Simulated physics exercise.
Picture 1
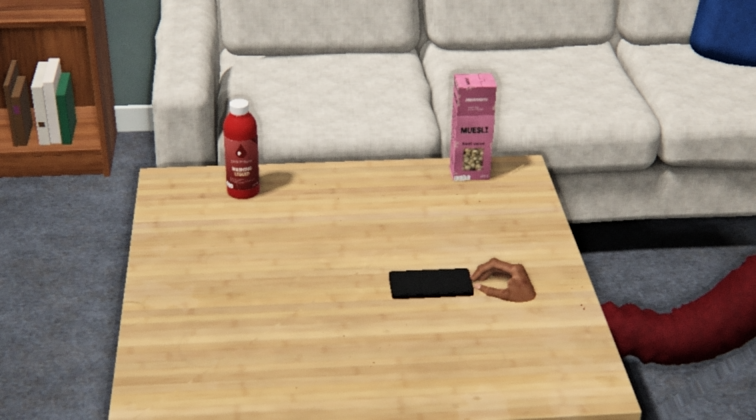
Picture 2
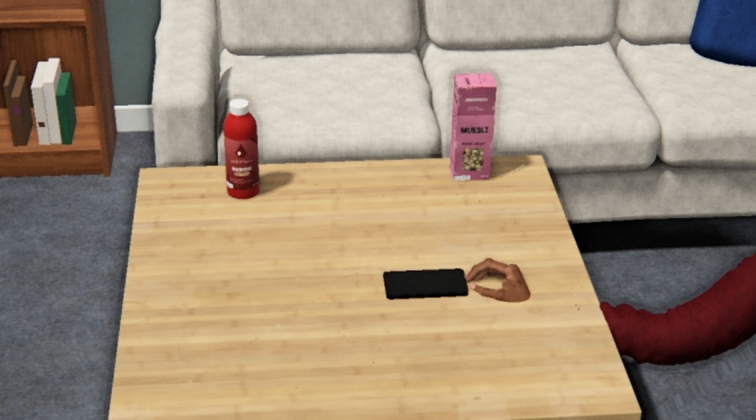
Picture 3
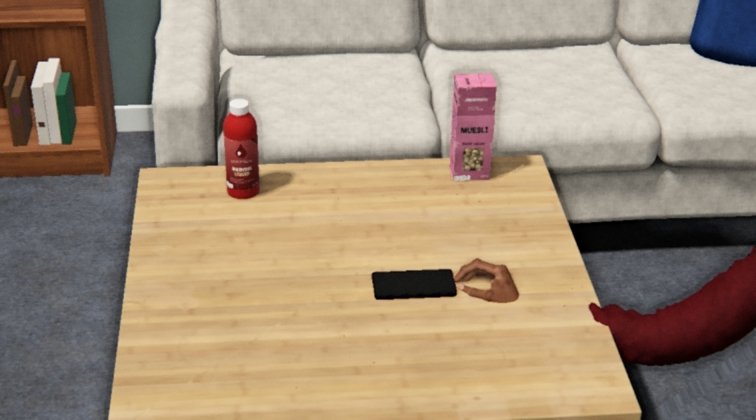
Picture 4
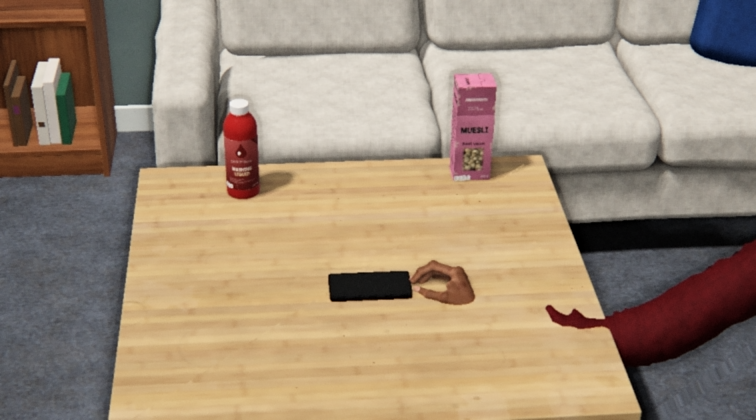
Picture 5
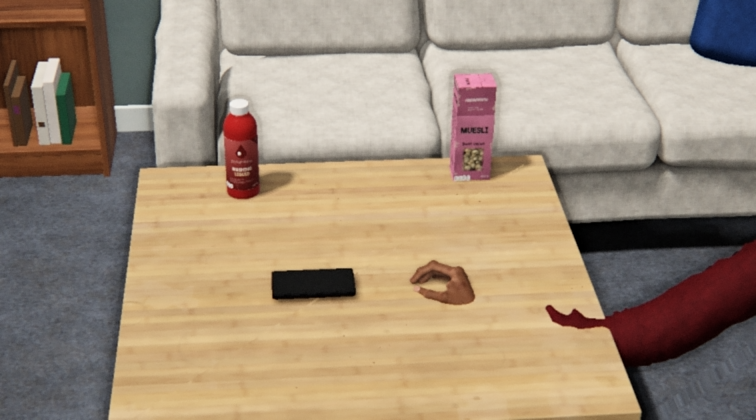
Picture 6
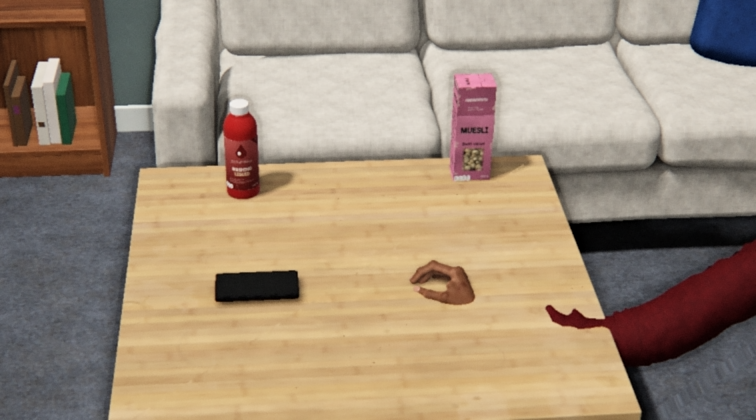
A hand pushed a black phone leftward across a wooden table, past a red bottle and a pink muesli box standing behind it, then stayed still while the phone slid farther left alone.
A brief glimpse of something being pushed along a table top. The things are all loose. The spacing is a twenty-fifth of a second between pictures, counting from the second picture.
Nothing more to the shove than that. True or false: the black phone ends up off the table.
True.
Then, 0.20 s on from there, black phone now off the table.
Then, 0.30 s on from there, things are still on the move.
Then, 0.50 s on from there, as before.
In the end, off the table, black phone.
